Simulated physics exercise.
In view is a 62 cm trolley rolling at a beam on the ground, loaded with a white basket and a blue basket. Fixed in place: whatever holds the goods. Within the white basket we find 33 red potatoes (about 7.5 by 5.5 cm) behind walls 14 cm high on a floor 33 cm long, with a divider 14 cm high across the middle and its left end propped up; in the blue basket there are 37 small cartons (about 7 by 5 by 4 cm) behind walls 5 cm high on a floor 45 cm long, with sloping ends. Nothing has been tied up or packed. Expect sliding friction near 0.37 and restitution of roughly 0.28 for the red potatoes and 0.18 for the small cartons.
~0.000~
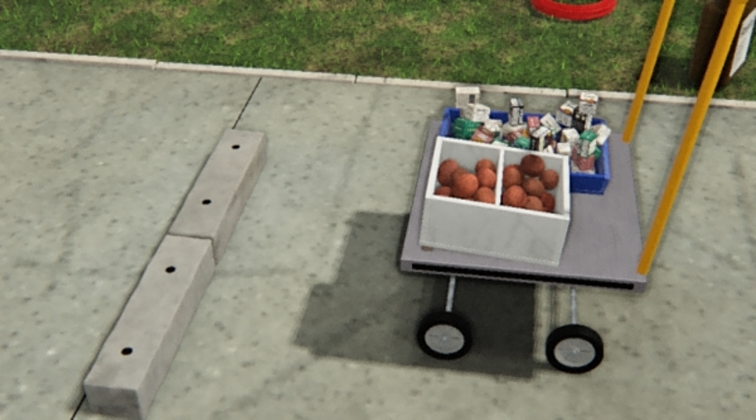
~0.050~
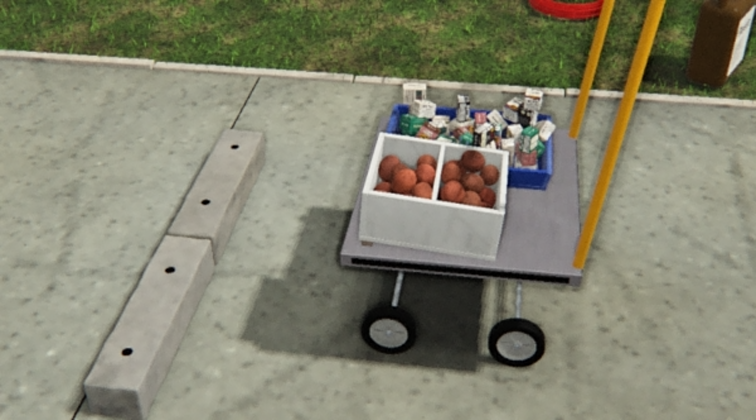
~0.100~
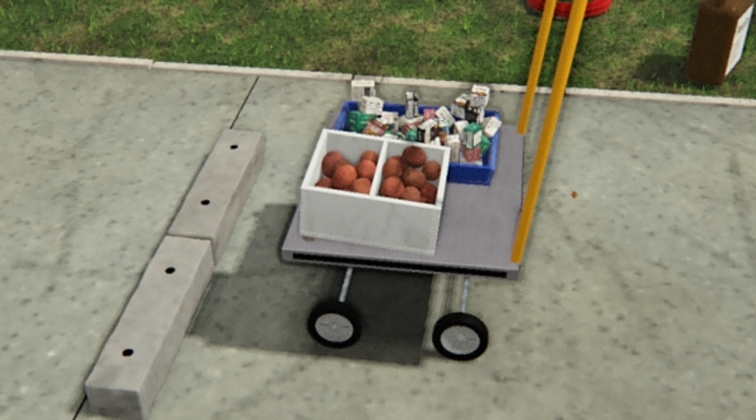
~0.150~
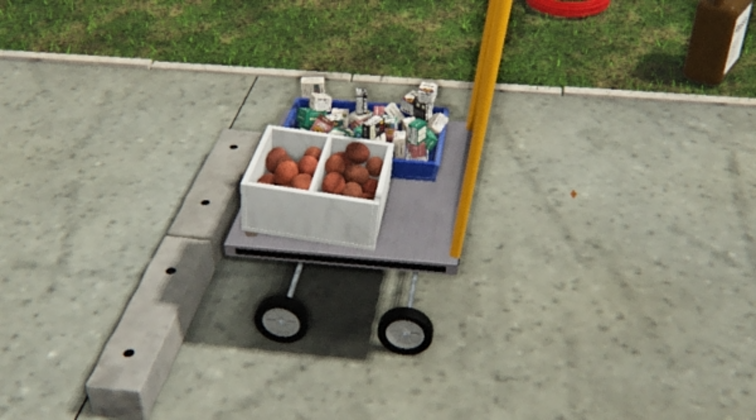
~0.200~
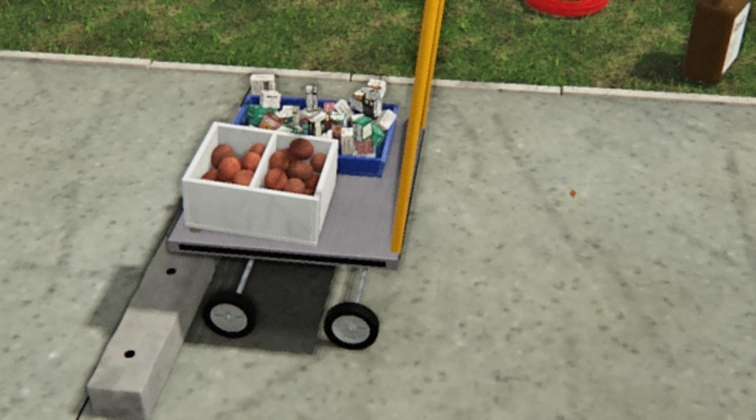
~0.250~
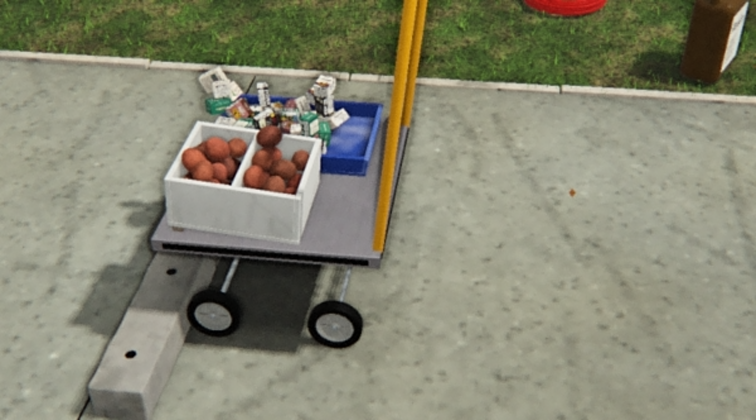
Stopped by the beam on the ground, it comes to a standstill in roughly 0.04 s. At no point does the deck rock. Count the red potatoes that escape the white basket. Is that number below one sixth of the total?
Yes, the loss stays below one sixth.
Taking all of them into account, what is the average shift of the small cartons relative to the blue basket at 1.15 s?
Mean shift: About 42 cm, leftward.
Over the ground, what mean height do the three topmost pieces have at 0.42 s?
Roughly 64 centimetres.
After 0.30 s, 0 of 33 out of the white basket and 5 of 37 out of the blue basket.
After 0.42 s, 2 of 33 out of the white basket and 11 of 37 out of the blue basket.
After 0.65 s, 2 of 33 out of the white basket and 14 of 37 out of the blue basket.
When it is over (at 1.15 s), 2 of 33 out of the white basket and 14 of 37 out of the blue basket. Asked share, 2 of 33, 6 per cent.
